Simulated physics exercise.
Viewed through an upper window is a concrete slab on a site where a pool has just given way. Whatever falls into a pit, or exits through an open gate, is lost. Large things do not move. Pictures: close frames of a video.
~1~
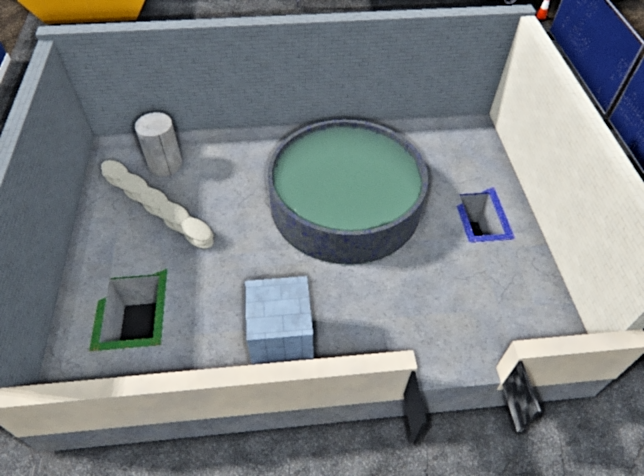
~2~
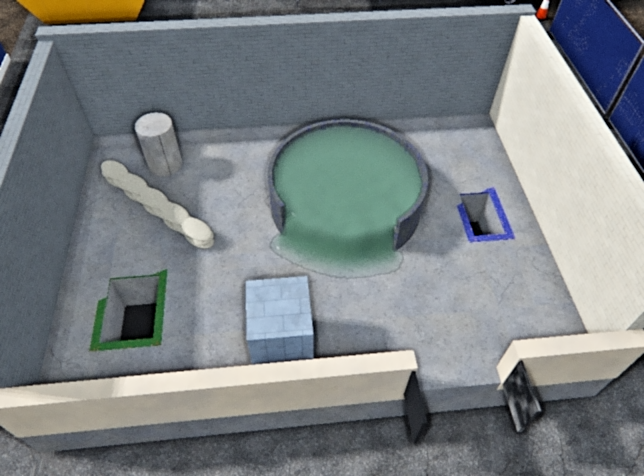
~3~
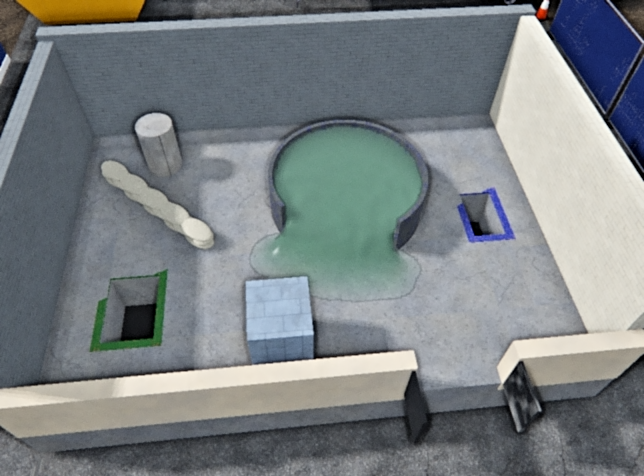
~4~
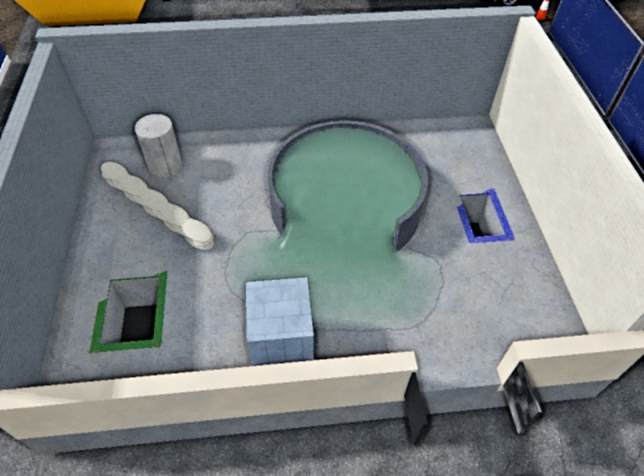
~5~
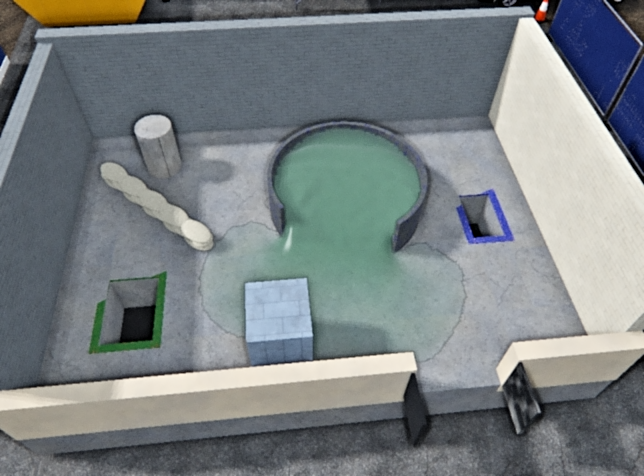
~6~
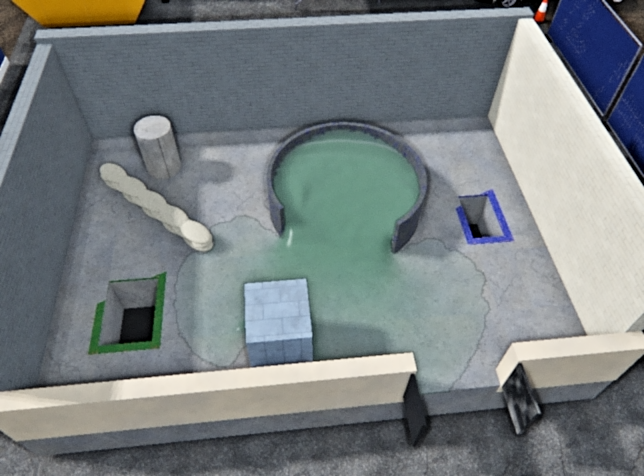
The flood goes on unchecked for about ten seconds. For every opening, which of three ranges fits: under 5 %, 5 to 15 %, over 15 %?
The gate soaks up a great deal - past fifteen per cent; the green pit soaks up a great deal - past fifteen per cent; the blue pit soaks up a medium amount - five to fifteen per cent.
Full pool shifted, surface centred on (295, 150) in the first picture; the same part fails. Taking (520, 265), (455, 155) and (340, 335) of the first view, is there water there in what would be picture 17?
Unflooded - unflooded - soaked.
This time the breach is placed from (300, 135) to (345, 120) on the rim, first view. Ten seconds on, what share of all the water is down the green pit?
That would be green at 8 percent.
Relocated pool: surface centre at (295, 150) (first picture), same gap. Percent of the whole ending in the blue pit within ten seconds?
So the blue pit gets 6 in a hundred.
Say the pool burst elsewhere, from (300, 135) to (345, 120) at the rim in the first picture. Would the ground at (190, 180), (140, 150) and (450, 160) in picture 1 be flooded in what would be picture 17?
So the first one is drenched, the next drenched, and the last drenched.
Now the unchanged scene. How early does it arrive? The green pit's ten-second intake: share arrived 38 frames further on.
About 70 %.
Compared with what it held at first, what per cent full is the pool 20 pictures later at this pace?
Somewhere near 26 %, give or take.
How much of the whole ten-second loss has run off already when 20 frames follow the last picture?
It works out at roughly 40 per cent.
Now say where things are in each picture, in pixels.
The first frame shows the pool at (348, 175) is whole and still.
In the second frame, water pours out at (336, 252) and has run to (277, 241).
In the third frame, the front is at (255, 258), out from the gap at (336, 253).
In the fourth frame, the front is at (232, 277), out from the gap at (336, 255).
In the fifth frame, water pours out at (335, 256) and has run to (212, 306).
In the sixth frame, water pours out at (335, 257) and has run to a hidden place.
A moment on, water covers 30 % of the floor; the gate 2 %, the green pit 1 %, the blue pit 0 %.
Next, water covers 30 % of the floor; the gate 6 %, the green pit 5 %, the blue pit 0 %.
Then, water covers 50 % of the floor; the gate 12 %, the green pit 10 %, the blue pit 0 %.
Later, water covers 70 % of the floor; the gate 17 %, the green pit 19 %, the blue pit 4 %.
In the end, water covers 90 % of the floor; the gate 21 %, the green pit 27 %, the blue pit 8 %.
